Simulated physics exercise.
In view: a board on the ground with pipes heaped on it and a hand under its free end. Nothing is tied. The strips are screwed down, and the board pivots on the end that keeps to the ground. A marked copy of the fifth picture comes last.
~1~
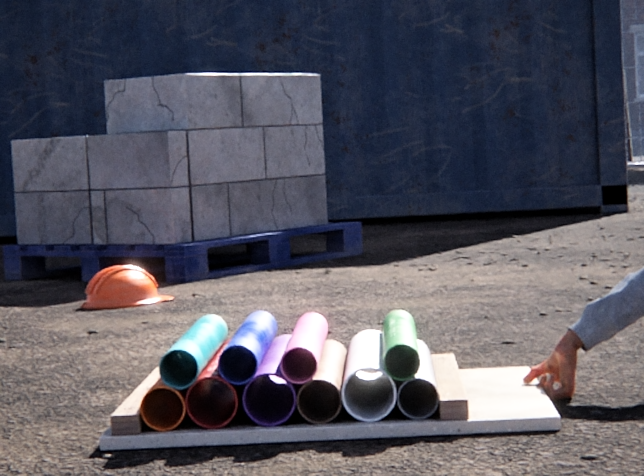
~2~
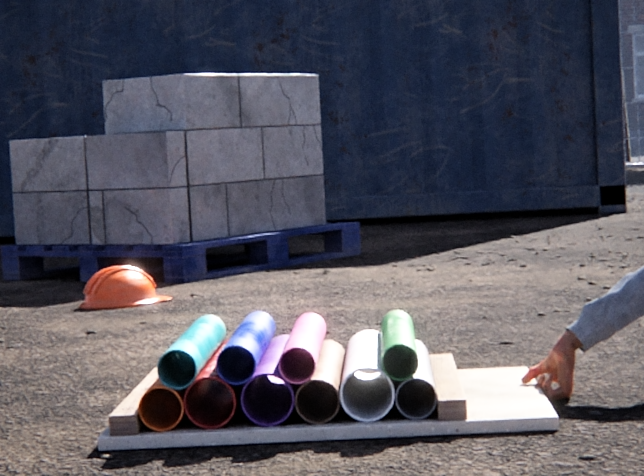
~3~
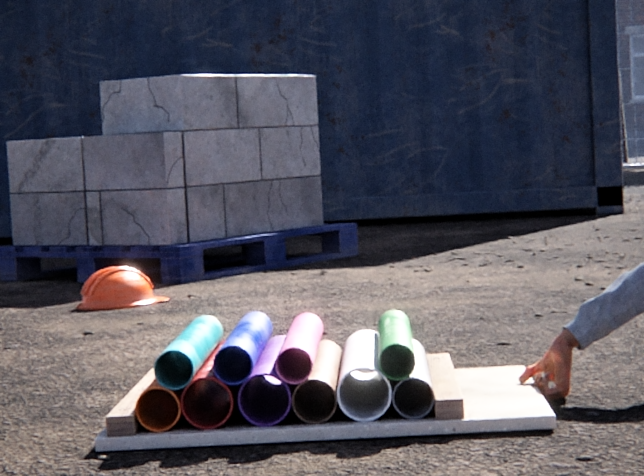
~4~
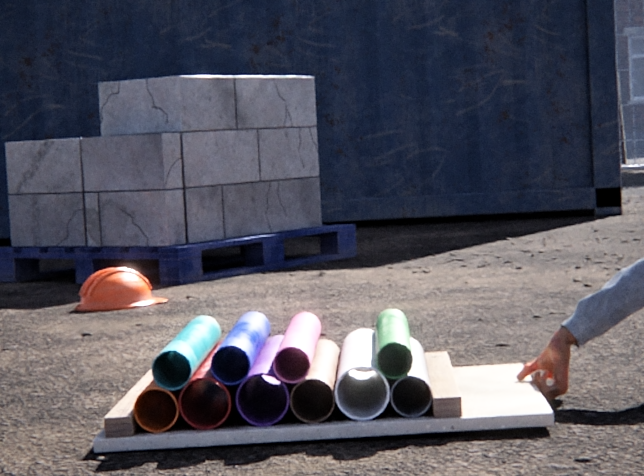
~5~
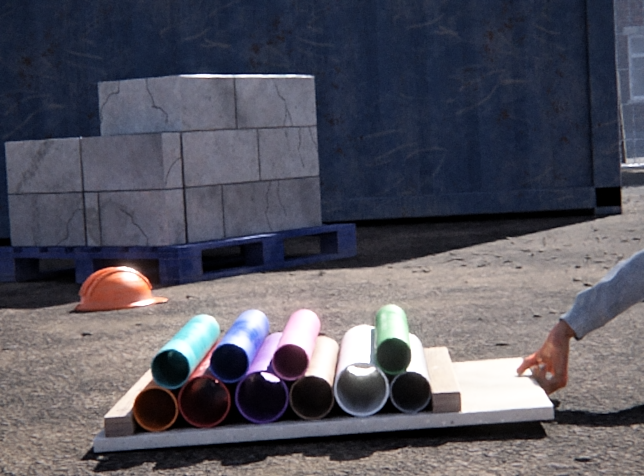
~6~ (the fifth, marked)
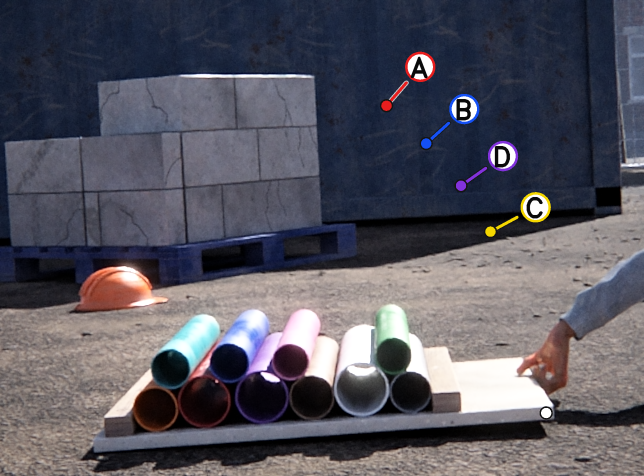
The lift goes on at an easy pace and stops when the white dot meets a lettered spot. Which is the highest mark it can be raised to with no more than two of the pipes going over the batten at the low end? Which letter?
Mark B is as high as it can go.
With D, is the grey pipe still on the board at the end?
The grey pipe: Yes.
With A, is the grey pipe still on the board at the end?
Yes.
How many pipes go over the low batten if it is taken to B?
At B the number is two.
On the marked copy, A at (386, 106); B at (426, 144); C at (490, 232); D at (461, 186); the white dot at (546, 413).
Taking B. A third of the way, board at 21°.
Two thirds of the way, board at 39°.
When it is over, board at 39°, two over the low batten (blue, turquoise).
As for the rest, A three over the low batten (blue, pink, turquoise); C one over the low batten (turquoise); D one over the low batten (turquoise).
